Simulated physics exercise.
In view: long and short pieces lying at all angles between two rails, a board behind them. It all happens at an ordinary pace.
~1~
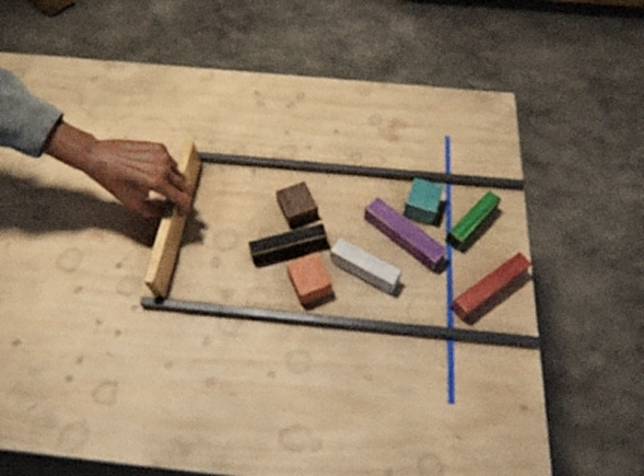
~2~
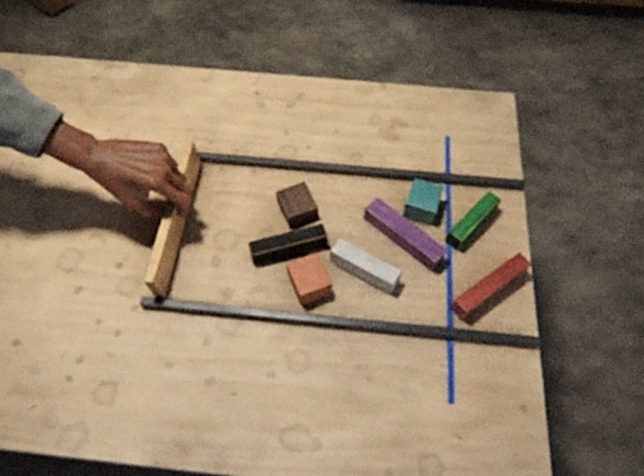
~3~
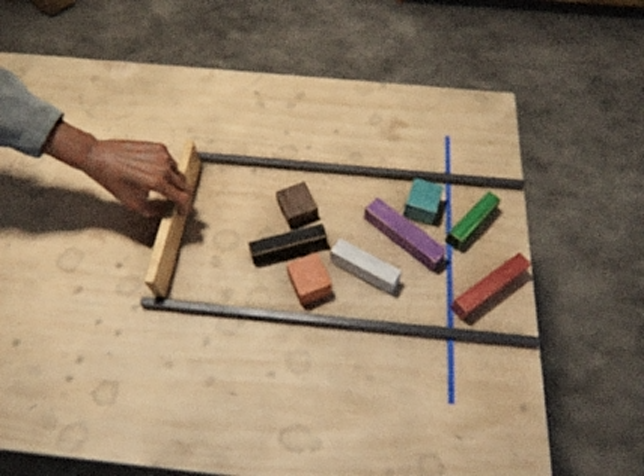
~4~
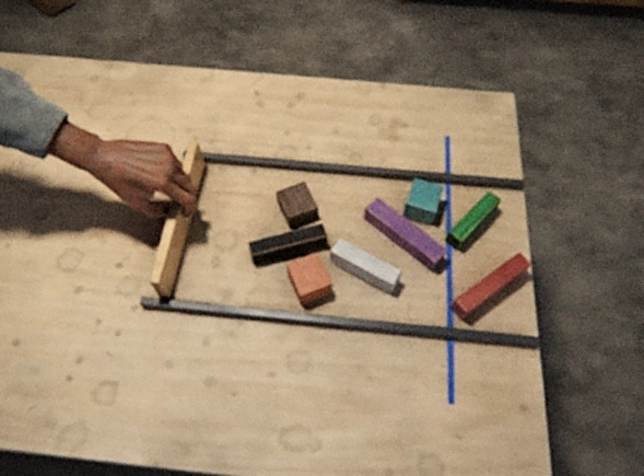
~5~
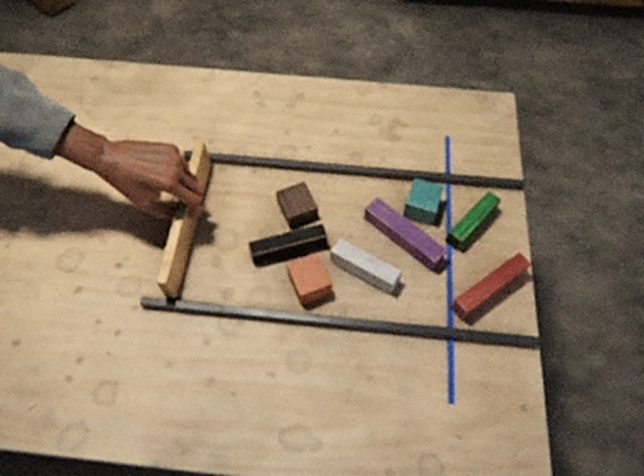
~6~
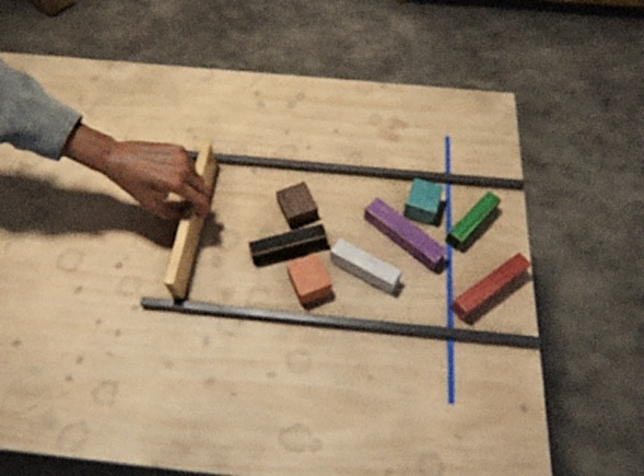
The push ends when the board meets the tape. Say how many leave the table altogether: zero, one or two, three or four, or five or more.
In the end the number that fall off is one or two.
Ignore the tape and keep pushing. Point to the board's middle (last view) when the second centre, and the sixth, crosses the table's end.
Its middle is around (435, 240) and later (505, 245).
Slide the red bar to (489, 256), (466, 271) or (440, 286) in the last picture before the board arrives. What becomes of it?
In turn it goes over; goes over; tumbles off.
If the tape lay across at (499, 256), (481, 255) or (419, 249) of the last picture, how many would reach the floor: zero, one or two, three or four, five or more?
Taking them in turn, 5 or more; three or four; none at all.
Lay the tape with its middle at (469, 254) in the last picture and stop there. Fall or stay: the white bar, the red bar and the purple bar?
The white bar is kept; the red bar drops off; the purple bar falls.
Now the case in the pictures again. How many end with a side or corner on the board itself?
That makes 3.
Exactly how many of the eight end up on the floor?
Exactly 2.
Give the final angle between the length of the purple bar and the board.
Some 40 degrees.
Soon after, none off yet; red bar at rest near (491, 286); green stick at rest near (473, 220); turquoise block at rest near (423, 201).
At rest, the number that fall off is one or two; fallen, green stick and red bar.
